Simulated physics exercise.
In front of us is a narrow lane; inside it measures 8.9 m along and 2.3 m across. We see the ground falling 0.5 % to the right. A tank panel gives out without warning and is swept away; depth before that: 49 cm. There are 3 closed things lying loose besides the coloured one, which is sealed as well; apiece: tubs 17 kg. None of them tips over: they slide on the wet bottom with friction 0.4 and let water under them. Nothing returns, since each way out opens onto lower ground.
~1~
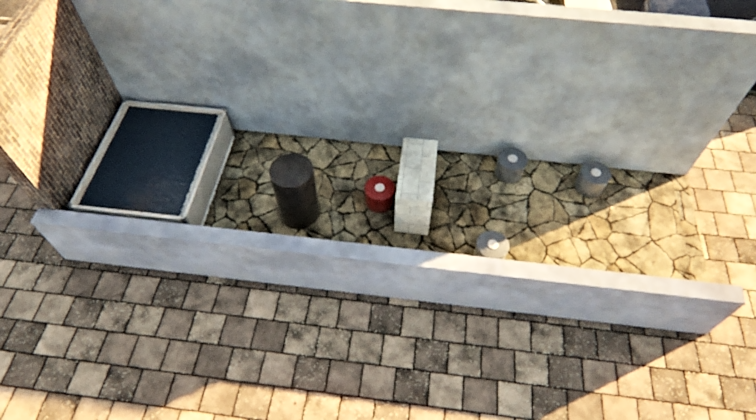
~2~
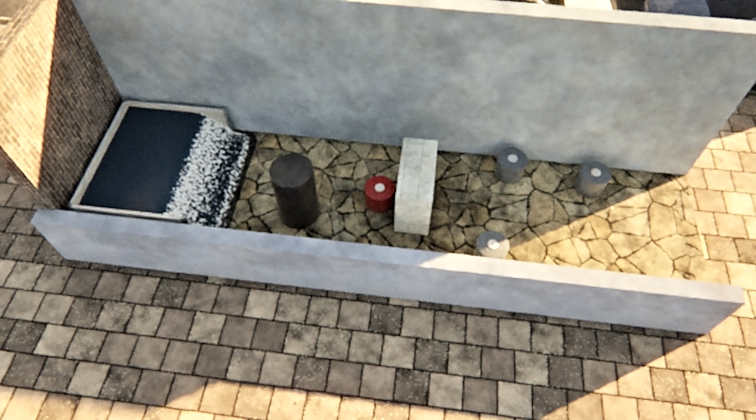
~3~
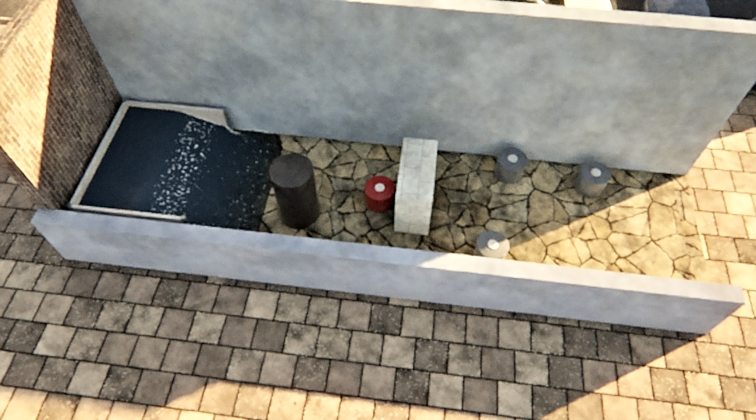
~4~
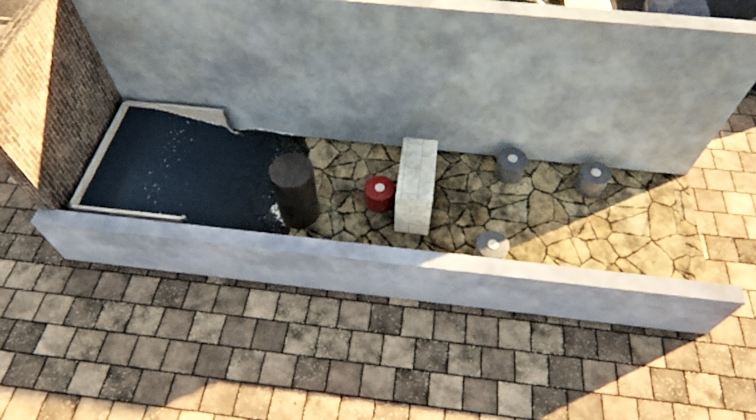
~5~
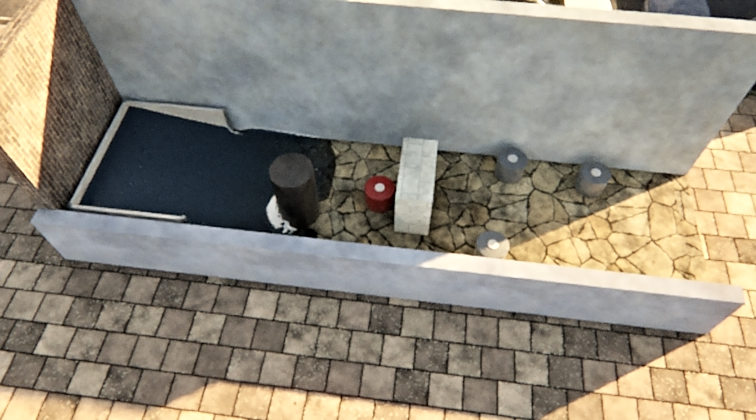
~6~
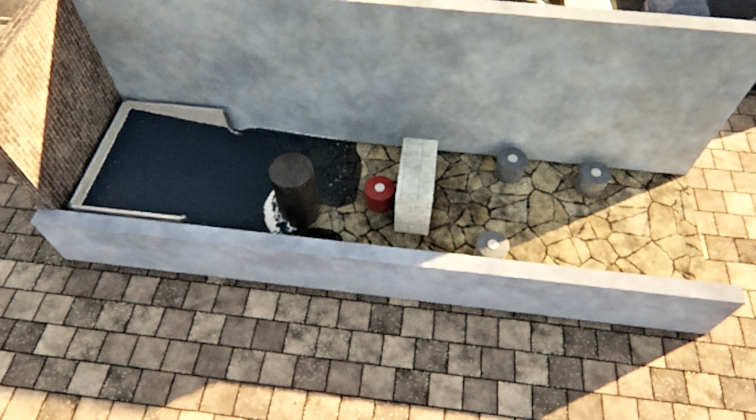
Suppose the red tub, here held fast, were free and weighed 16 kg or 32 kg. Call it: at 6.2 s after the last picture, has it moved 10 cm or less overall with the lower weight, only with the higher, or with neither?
Neither weight.
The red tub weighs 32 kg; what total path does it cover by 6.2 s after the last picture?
80 cm or so in all.
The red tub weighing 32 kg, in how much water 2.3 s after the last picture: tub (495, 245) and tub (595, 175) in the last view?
Depth approx. 7 cm / 6 cm.
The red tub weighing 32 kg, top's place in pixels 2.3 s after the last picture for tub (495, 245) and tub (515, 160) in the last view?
Somewhere about (559, 240) and (615, 217).
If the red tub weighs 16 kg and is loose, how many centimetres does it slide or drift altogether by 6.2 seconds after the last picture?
All together it comes to about 200 cm.
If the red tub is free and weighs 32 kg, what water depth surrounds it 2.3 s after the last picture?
Around 13 cm.
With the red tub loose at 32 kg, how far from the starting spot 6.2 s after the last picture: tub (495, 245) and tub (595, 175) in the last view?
In order: 200 cm, then washed out.
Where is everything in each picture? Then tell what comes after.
The first picture shows the red tub at (380, 188) rests on the ground; water covers 3.1 m2; 0 of 4 have shifted.
The second picture shows the red tub at (380, 188) rests on the ground; water covers 4.0 m2; 0 of 4 have shifted.
The third picture shows the red tub at (380, 188) rests on the ground; water covers 5.1 m2; 0 of 4 have shifted.
The fourth picture shows the red tub at (380, 188), on the bottom; water covers 6.0 m2; 0 of 4 have shifted.
The fifth picture shows the red tub at (380, 188) rests on the ground; water covers 6.7 m2; 0 of 4 have shifted.
The sixth picture shows the red tub at (380, 188) rests on the ground; 7.5 m2 under water; 0 of 4 have shifted.
Then, 0.6 s after the last picture the red tub would be 8 cm from its start with 16 kg and 0 cm from its start with 32 kg; 8 cm of water round it then.
Then, 2.3 s after the last picture the red tub would be 39 cm from its start with 16 kg and 57 cm from its start with 32 kg; 13 cm of water round it then.
Then, 4.2 s after the last picture the red tub would be 87 cm from its start with 16 kg and 71 cm from its start with 32 kg; 10 cm of water round it then.
Then, 6.2 s after the last picture the red tub would be 132 cm from its start with 16 kg and 71 cm from its start with 32 kg; 7 cm of water round it then.
